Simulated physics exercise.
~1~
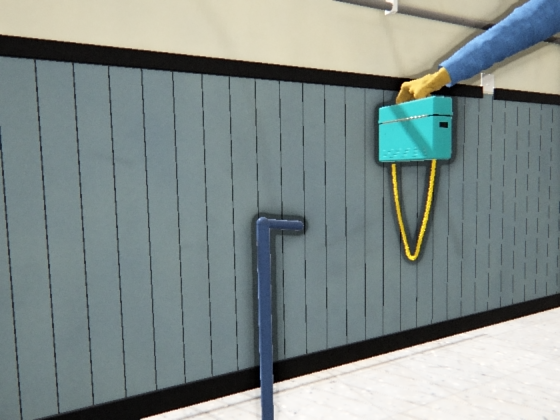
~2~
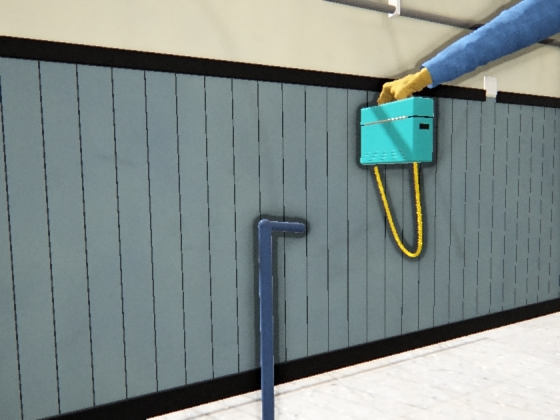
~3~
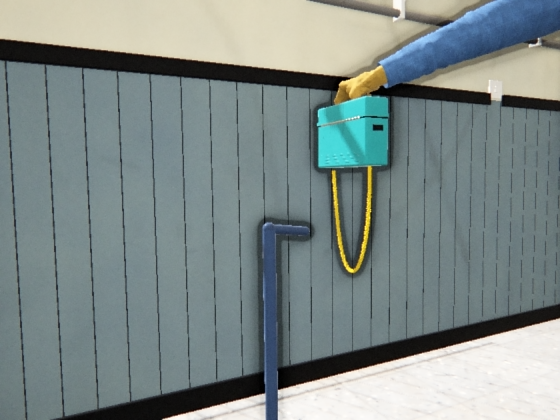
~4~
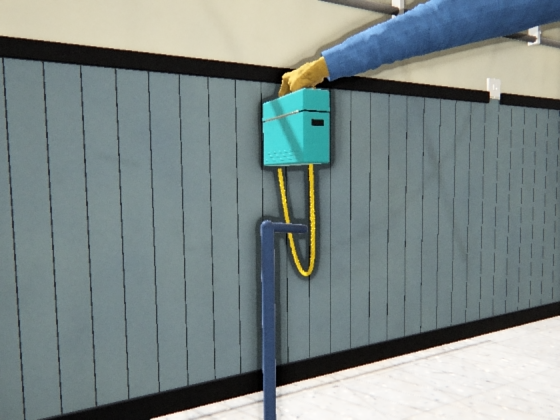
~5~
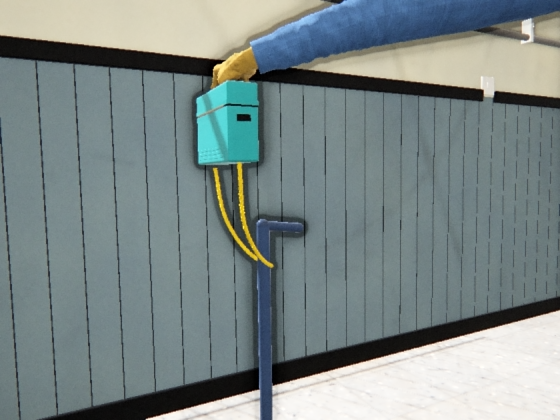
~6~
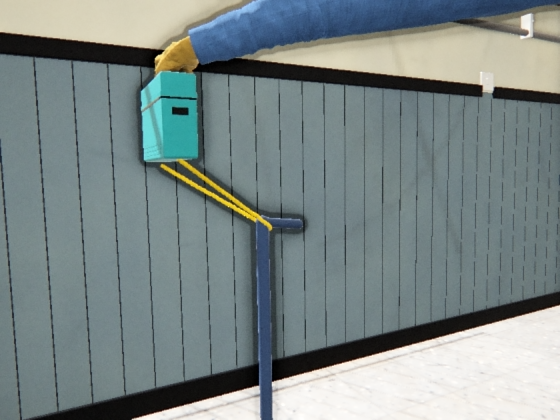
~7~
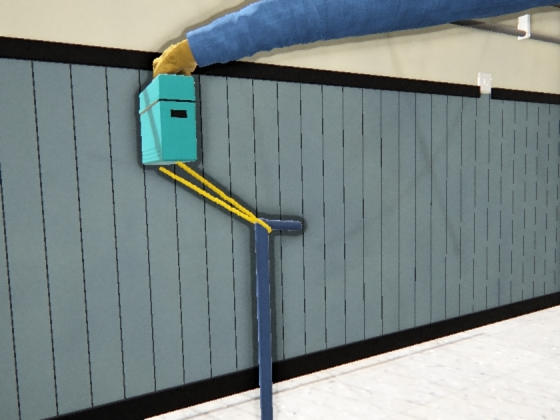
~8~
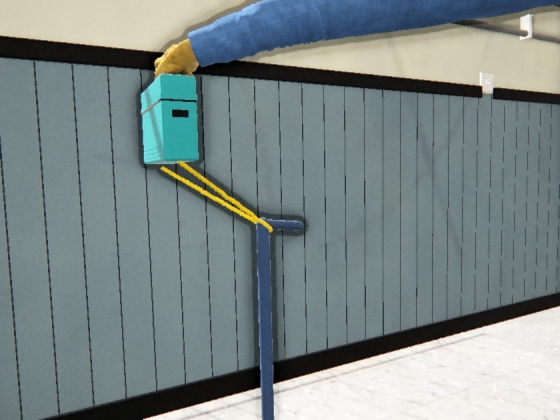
A turquoise case with a yellow cord loop hanging beneath it is held from above by a yellow-gloved hand on a blue-sleeved arm reaching in from the upper right. The slightly swaying view faces a grey panelled wall with black trim and a pale floor, where a dark blue post with a short arm pointing right stands near the middle. The hand carries the upright case steadily left, above the post. As it passes, the dangling loop catches on the post and trails behind. The cord pulls taut, and the case stops at upper left, still gripped and snagged.
